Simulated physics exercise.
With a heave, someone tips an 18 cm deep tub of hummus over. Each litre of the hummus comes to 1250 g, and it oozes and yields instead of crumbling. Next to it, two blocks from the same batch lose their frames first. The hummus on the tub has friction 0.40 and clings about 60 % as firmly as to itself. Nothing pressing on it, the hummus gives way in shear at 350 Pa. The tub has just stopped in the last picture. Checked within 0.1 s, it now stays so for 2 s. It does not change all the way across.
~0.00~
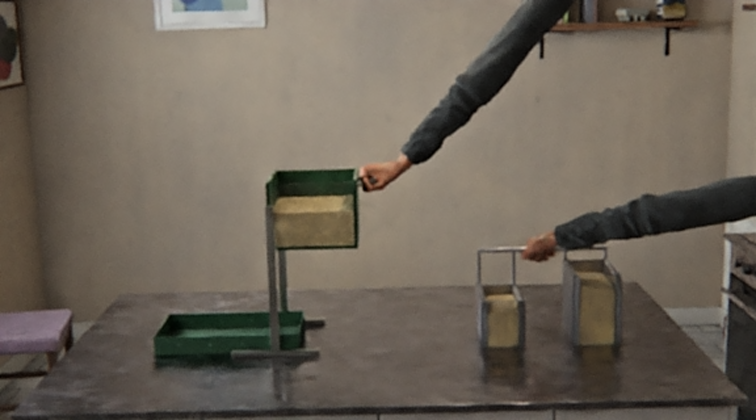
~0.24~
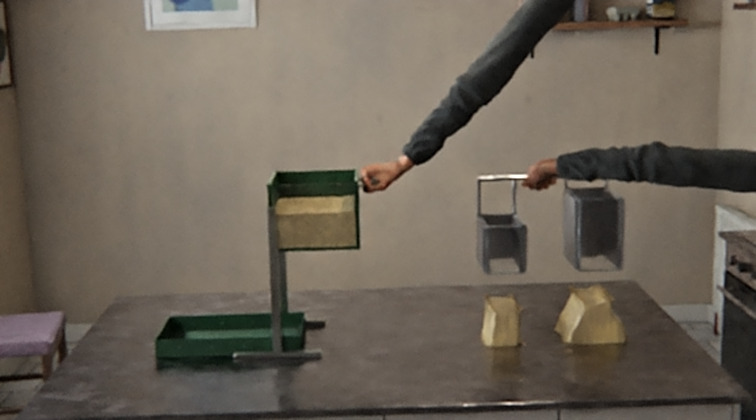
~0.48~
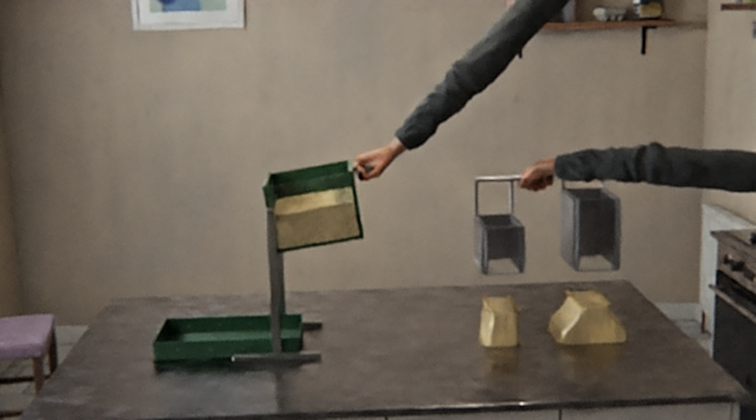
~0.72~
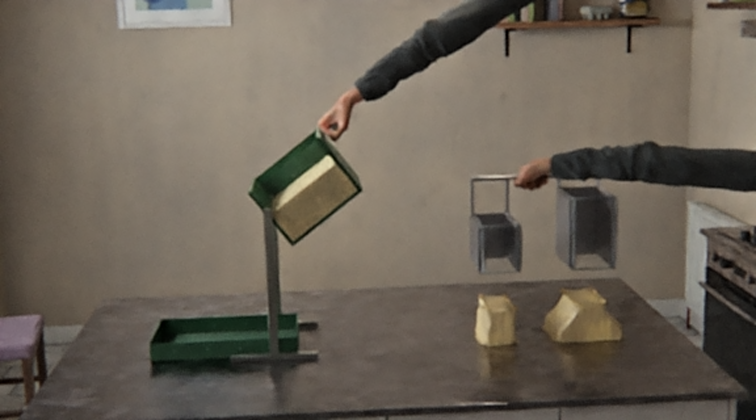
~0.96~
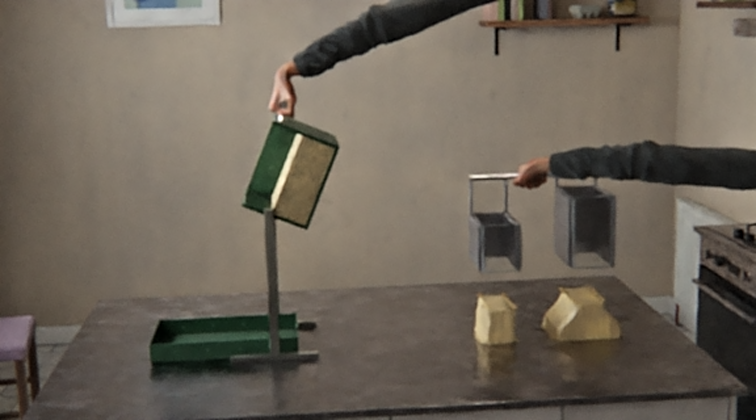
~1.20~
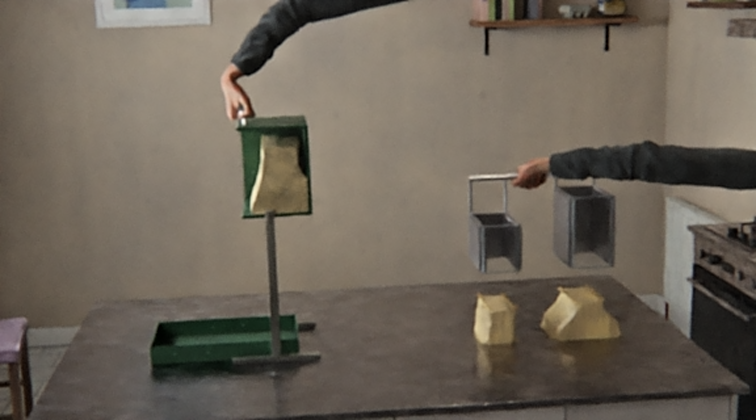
Kitchen table, one hand lifting metal moulds off two sagging pale blocks, another then tilting a green tub leftward, paste slumping inside.
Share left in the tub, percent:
53 %.
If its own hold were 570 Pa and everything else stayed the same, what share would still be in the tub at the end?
It would come to about 85 %.
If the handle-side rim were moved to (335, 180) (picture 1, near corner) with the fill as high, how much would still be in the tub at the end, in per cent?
Near 75 per cent.
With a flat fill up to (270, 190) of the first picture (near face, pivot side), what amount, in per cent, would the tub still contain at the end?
Roughly 35 per cent would still be in the tub at the end.
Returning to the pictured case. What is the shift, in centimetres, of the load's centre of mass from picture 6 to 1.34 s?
Measured shift, roughly 5 cm.
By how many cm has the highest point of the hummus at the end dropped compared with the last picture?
About 10 cm.
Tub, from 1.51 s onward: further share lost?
Around 7 % of the whole load.
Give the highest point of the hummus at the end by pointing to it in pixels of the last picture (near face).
The highest point is near (291, 183) in the last picture.
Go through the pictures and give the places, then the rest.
In the first picture, handle-side rim at (353, 182), tilt 0 degrees; crest of the hummus at (328, 211); block heights 11 cm, 17 cm (left to right).
In the second picture, handle-side rim at (355, 183), tilt 0 degrees; crest of the hummus at (329, 212); block heights 10 cm, 12 cm (left to right).
In the third picture, handle-side rim at (349, 173), tilt 8 degrees; crest of the hummus at (349, 202); block heights 10 cm, 11 cm (left to right).
In the fourth picture, handle-side rim at (317, 140), tilt 37 degrees; crest of the hummus at (333, 165); block heights 10 cm, 11 cm (left to right).
In the fifth picture, handle-side rim at (273, 125), tilt 67 degrees; crest of the hummus at (300, 138); block heights 10 cm, 11 cm (left to right).
In the sixth picture, handle-side rim at (238, 132), tilt 91 degrees; crest of the hummus at (265, 147); block heights 10 cm, 11 cm (left to right).
After 1.34 s, the tub is at 91 degrees and holds 90 %.
After 1.51 s, the tub is at 91 degrees and holds 60 %.
After 1.68 s, the tub is at 91 degrees and holds 53 %.
After 1.85 s, the tub is at 91 degrees and holds 53 %.
After 3.20 s, the tub is at 91 degrees and holds 53 %.
